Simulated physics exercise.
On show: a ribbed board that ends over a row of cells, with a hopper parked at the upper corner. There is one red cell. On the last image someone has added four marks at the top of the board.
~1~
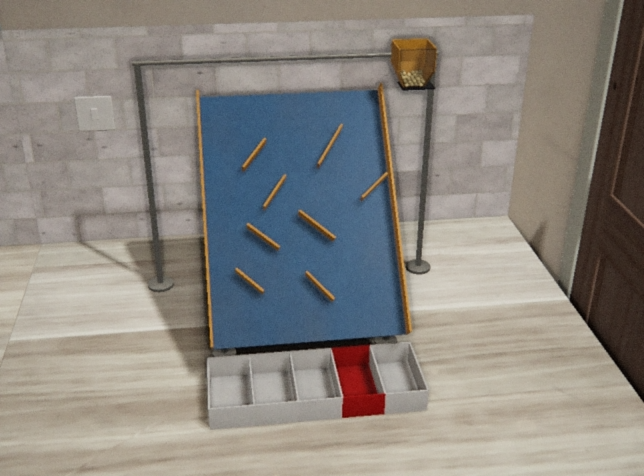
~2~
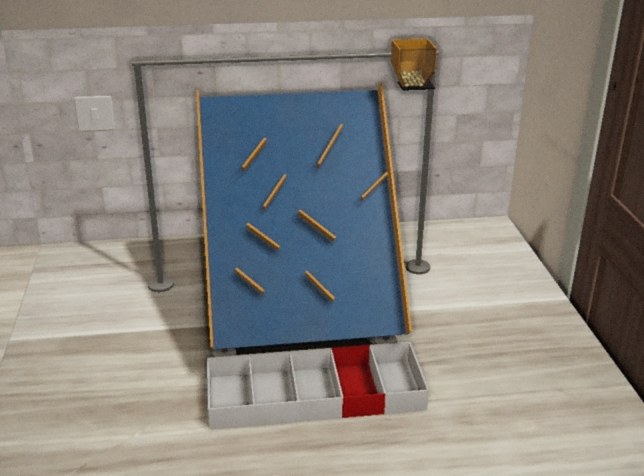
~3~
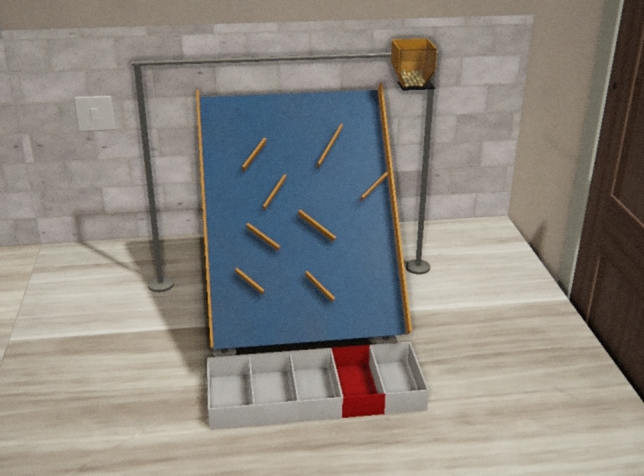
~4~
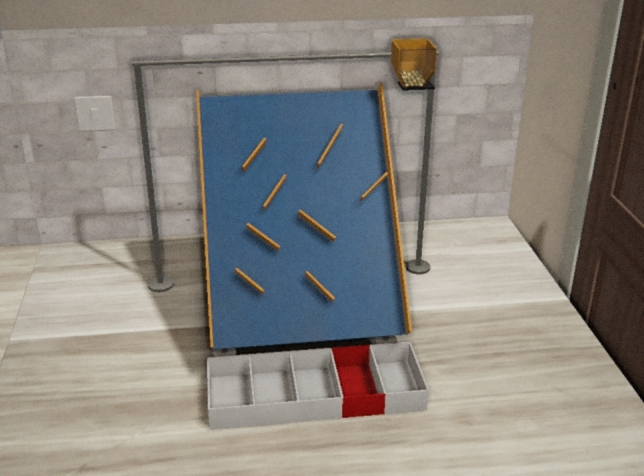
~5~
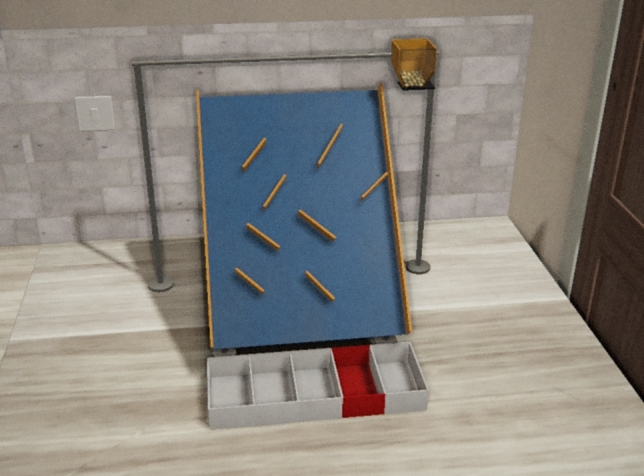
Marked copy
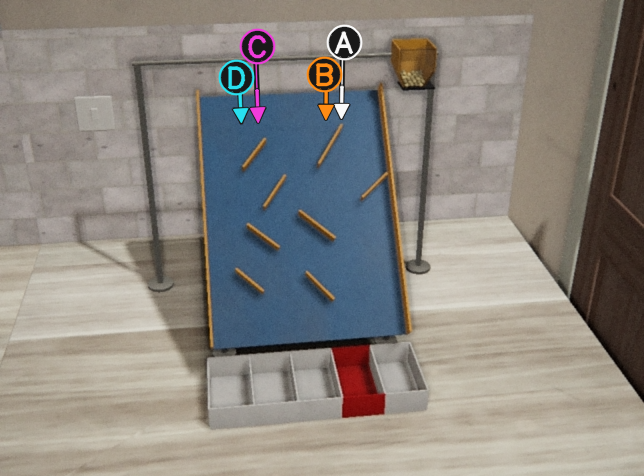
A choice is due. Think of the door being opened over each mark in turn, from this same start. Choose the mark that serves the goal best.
Take A.
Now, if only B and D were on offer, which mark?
That would be B.
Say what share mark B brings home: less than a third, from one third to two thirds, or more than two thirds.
Mark B gives less than a third.
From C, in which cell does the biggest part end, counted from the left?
The first.
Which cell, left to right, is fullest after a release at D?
It is the first one.
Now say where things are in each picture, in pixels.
In the first frame, hopper at (412, 77), soya beans, door shut.
In the second frame, ribs (243, 167) to (265, 138), (319, 163) to (342, 124), (264, 206) to (285, 175).
In the third frame, ribs (362, 197) to (387, 173), (247, 224) to (279, 247), (300, 210) to (335, 238).
In the fourth frame, ribs (236, 268) to (264, 291), (307, 271) to (334, 299).
In the fifth frame, red cell at (364, 404), number 4 of 5 from the left.
On the marked copy, mark A meets the board at (341, 113); mark B meets the board at (326, 114); mark C meets the board at (258, 117); mark D meets the board at (241, 117).
Choosing A, about half in the red cell, about a third in other cells, about a quarter outside the box.
Choosing B, about a quarter in the red cell, most in other cells, a stray few outside the box.
Choosing C, a stray few in the red cell, most in other cells, a stray few held on the board, about a quarter outside the box.
Choosing D, none in the red cell, most in other cells, a small part outside the box.
